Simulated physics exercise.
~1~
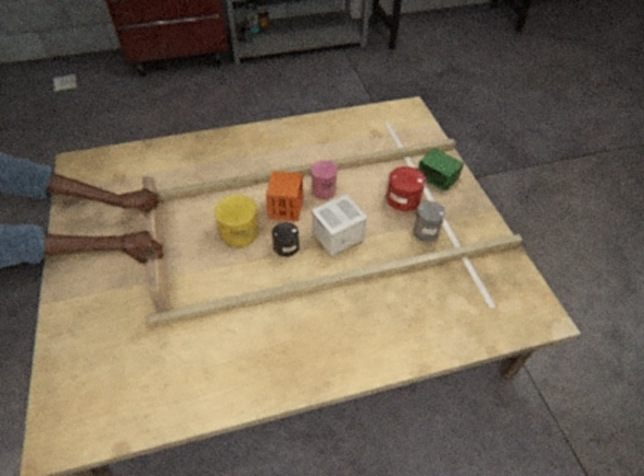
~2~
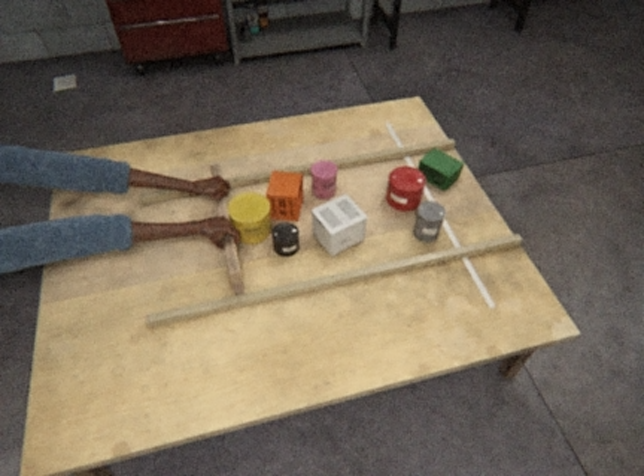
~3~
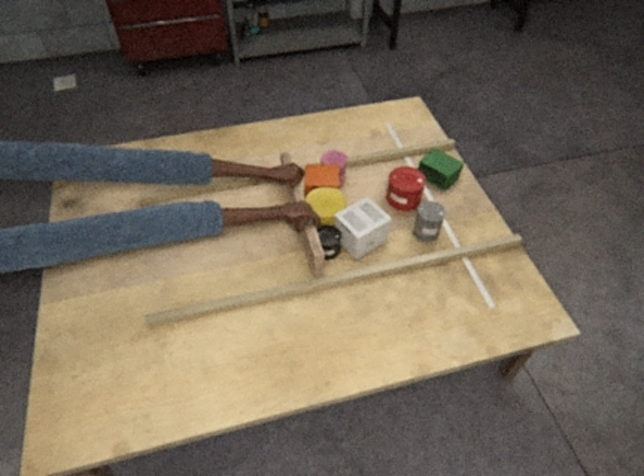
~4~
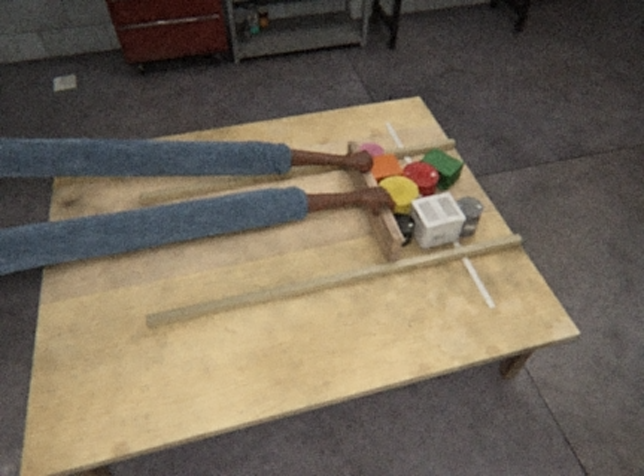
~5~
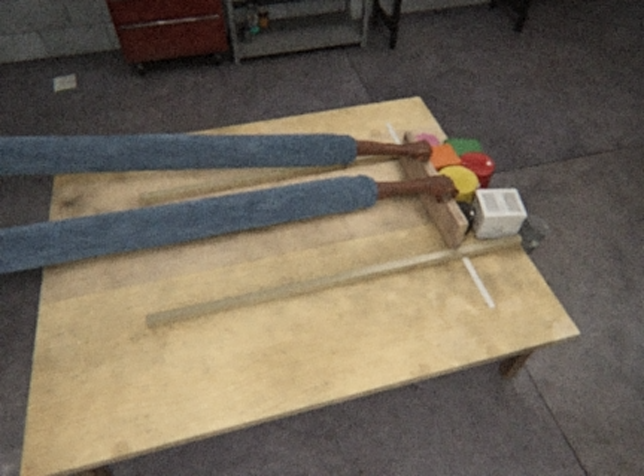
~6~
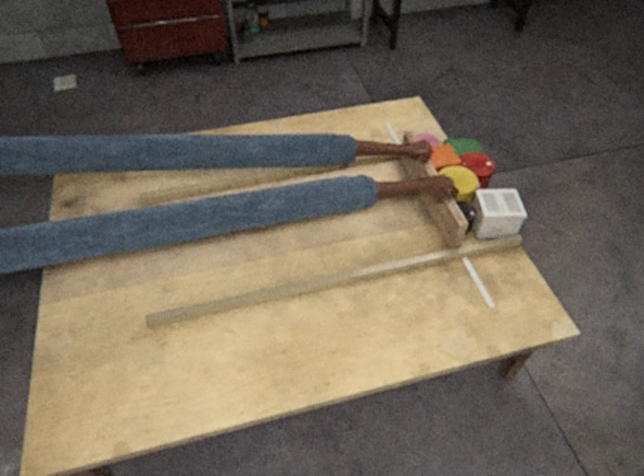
Hands pushing a plank rightward between two battens, bunching colourful tubs and boxes at the table's edge, the grey canister falling off.
